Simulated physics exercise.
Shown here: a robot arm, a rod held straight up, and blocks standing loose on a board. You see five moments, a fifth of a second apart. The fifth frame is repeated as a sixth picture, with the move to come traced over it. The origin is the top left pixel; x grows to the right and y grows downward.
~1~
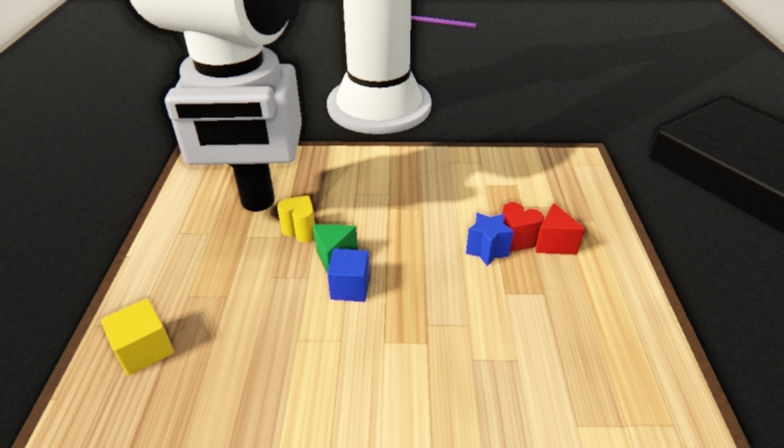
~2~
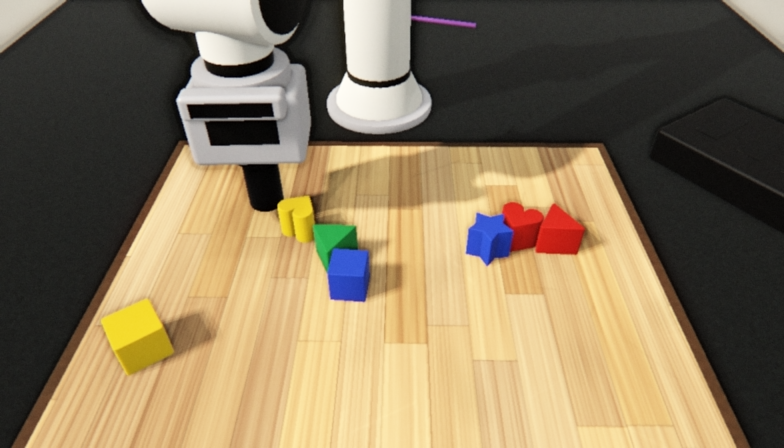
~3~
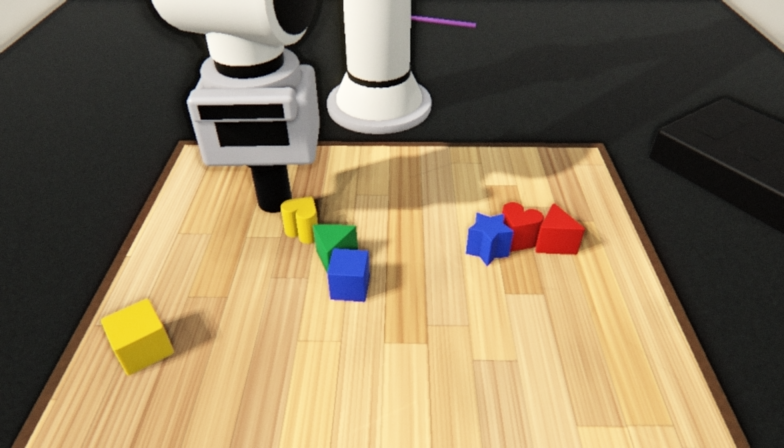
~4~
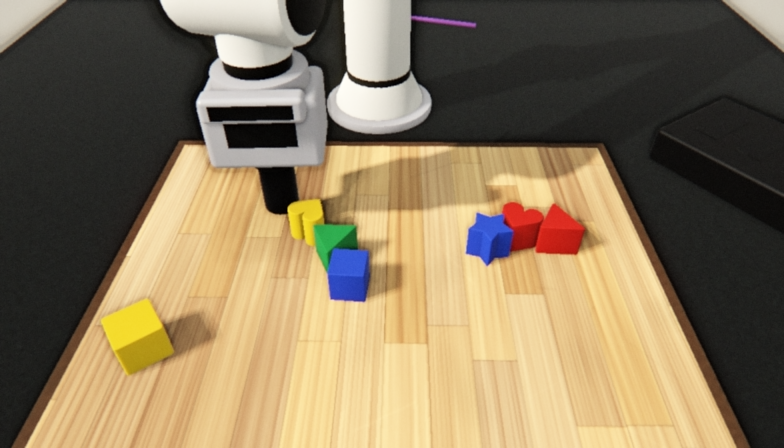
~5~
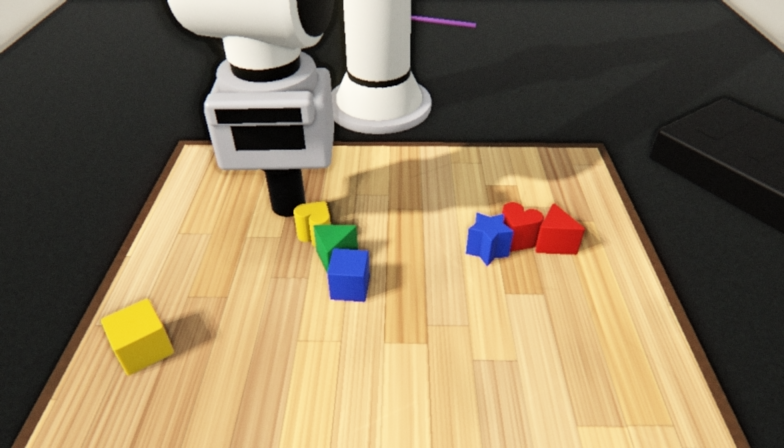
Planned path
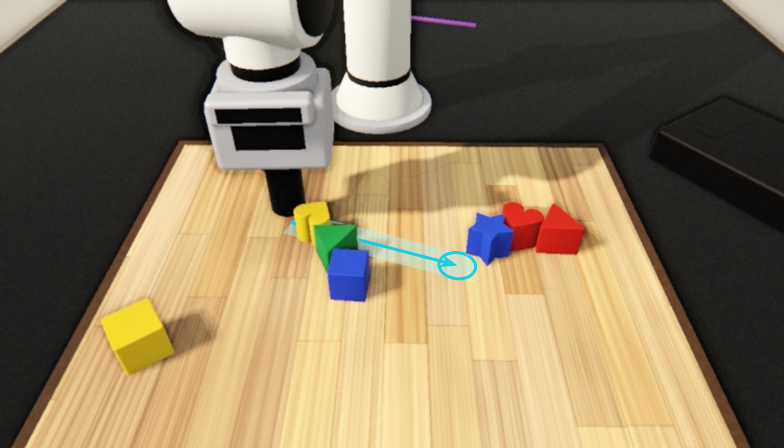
On a wooden board, a robot arm's black rod nudges a yellow heart block slightly right.
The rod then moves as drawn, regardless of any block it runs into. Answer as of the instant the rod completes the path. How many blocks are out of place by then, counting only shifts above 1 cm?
It should be one.
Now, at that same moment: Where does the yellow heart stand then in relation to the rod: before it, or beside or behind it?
I think it holds its spot in front.
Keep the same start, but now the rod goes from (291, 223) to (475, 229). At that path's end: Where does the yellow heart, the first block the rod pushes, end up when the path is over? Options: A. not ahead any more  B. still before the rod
Option A.
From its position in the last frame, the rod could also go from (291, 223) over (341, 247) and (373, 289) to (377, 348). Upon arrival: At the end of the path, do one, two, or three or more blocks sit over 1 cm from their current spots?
Number moved: 3+.
Path on the board, from (291, 223) directly to (457, 265).
What follows on the original path. One third of the way, rod at (343, 221); yellow heart at (373, 221), turned 25° anticlockwise; green three-sided block at (333, 236).
Two thirds of the way, rod at (400, 235); yellow heart at (431, 235), turned 45° anticlockwise; green three-sided block at (333, 236).
At the end, rod at (459, 250); yellow heart at (492, 251), turned 45° anticlockwise; green three-sided block at (333, 236); blue star block in place.
